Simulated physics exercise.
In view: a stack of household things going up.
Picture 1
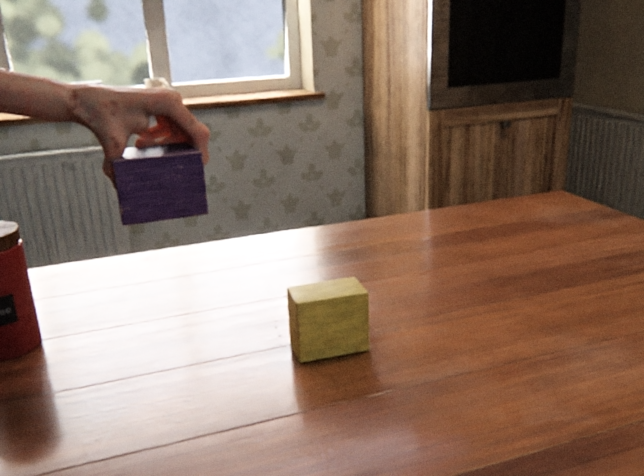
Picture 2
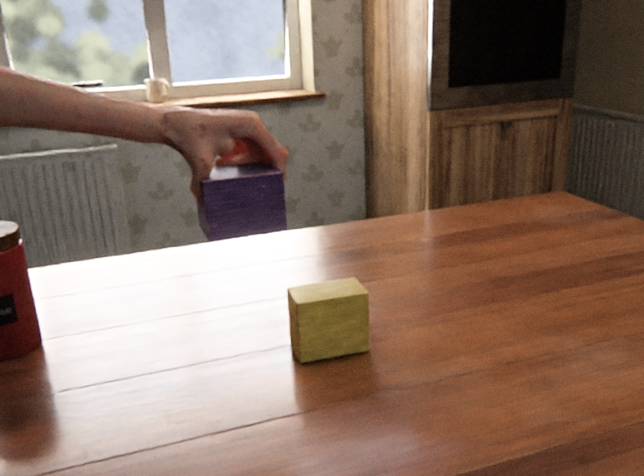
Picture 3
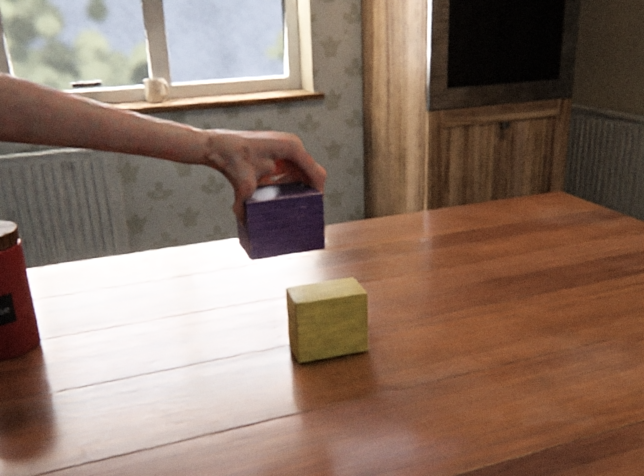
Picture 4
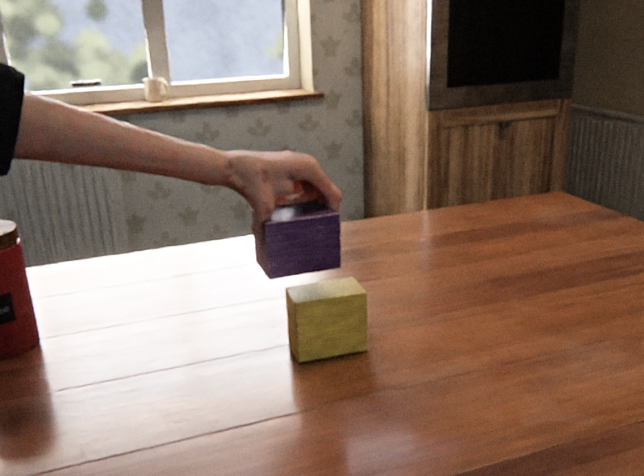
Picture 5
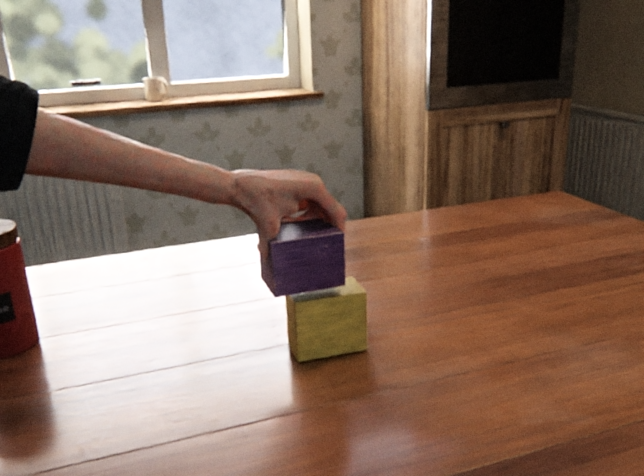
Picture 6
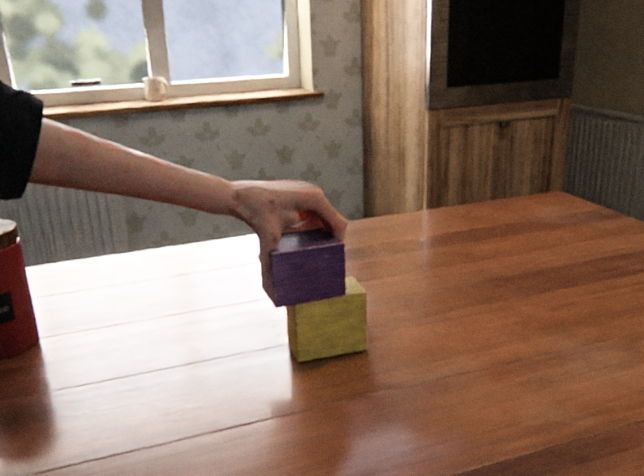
A hand carrying a purple block rightward over a wooden table, lowering it onto a yellow block and keeping hold.
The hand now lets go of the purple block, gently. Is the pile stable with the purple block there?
Here the pile stays up.
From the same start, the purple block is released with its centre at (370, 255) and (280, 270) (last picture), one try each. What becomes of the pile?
In the first case it gives way; in the second case it gives way.
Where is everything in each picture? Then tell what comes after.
In the first picture, coming down; purple block (159, 182).
In the second picture, coming down; purple block (240, 200); yellow block (328, 319).
In the third picture, coming down; purple block (280, 219).
In the fourth picture, coming down; purple block (297, 239).
In the fifth picture, coming down; purple block (302, 256); yellow block (326, 318).
In the sixth picture, set down, still held; purple block (302, 266).
Then, 0.60 s later than the last frame, all is still.
Then, 1.30 s later than the last frame, purple block resting near (302, 267).
When it is over, all 4 as before. End places, in pixels of the last picture, purple block near (301, 267). The pile holds.
